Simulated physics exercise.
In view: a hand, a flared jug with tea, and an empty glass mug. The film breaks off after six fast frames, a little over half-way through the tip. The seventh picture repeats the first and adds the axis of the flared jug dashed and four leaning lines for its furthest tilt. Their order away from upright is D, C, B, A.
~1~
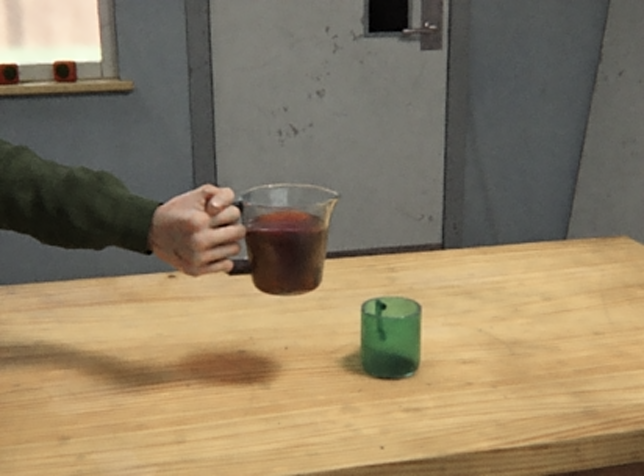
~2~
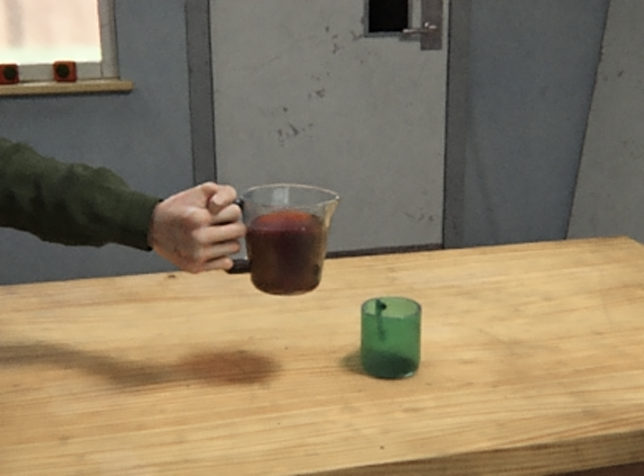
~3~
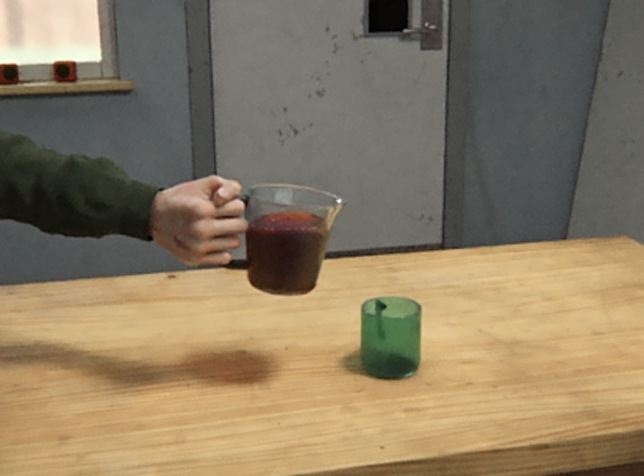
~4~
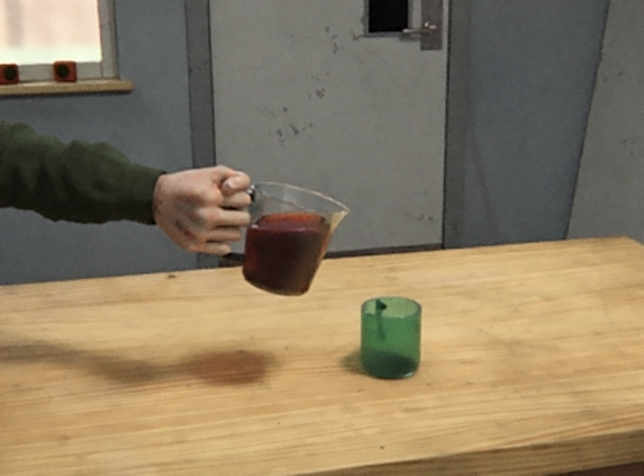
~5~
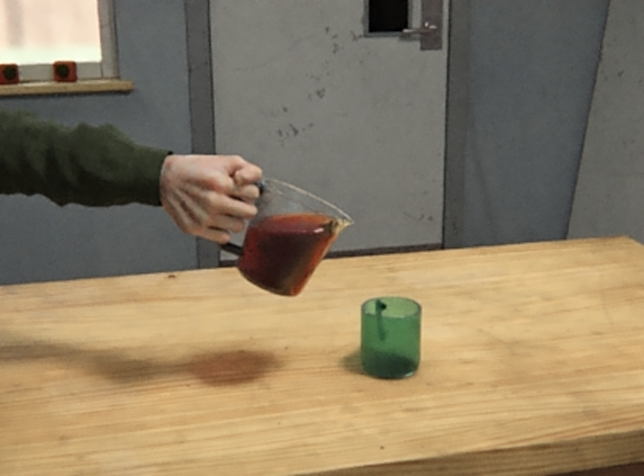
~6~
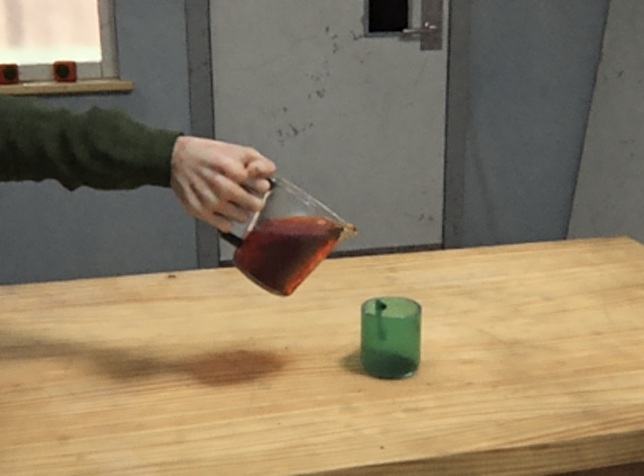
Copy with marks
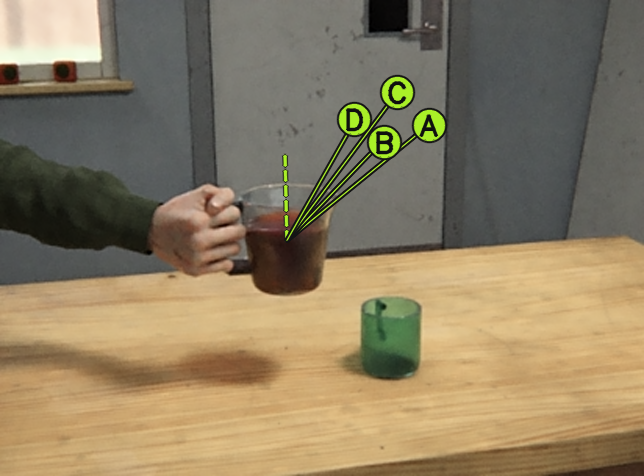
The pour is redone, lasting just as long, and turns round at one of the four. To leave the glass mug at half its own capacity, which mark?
A beats the others.
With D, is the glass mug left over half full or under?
Under half.
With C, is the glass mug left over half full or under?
Under half.
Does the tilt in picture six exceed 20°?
Yes.
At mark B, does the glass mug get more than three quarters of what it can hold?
No, it does not.
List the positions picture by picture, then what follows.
Upright, lip at (339, 195); rim of the glass mug round (391, 307); nothing has left yet, in the first frame.
Upright, lip at (340, 196); nothing has left yet, in the second frame.
Tipped about 7°, lip at (344, 201); nothing has left yet, in the third frame.
Tipped about 16°, lip at (348, 210); nothing has left yet, in the fourth frame.
Tipped about 26°, lip at (352, 220); nothing has left yet, in the fifth frame.
Tipped about 36°, lip at (353, 232); nothing has left yet, in the sixth frame.
In lime, A at (415, 135); B at (370, 153); C at (387, 105); D at (346, 134).
Choosing A, the glass mug ends with about 51 % of what it can hold.
Choosing B, the glass mug ends with about 30 % of what it can hold.
Choosing C, the glass mug ends with about 14 % of what it can hold.
Choosing D, the glass mug ends with about 1 % of what it can hold.
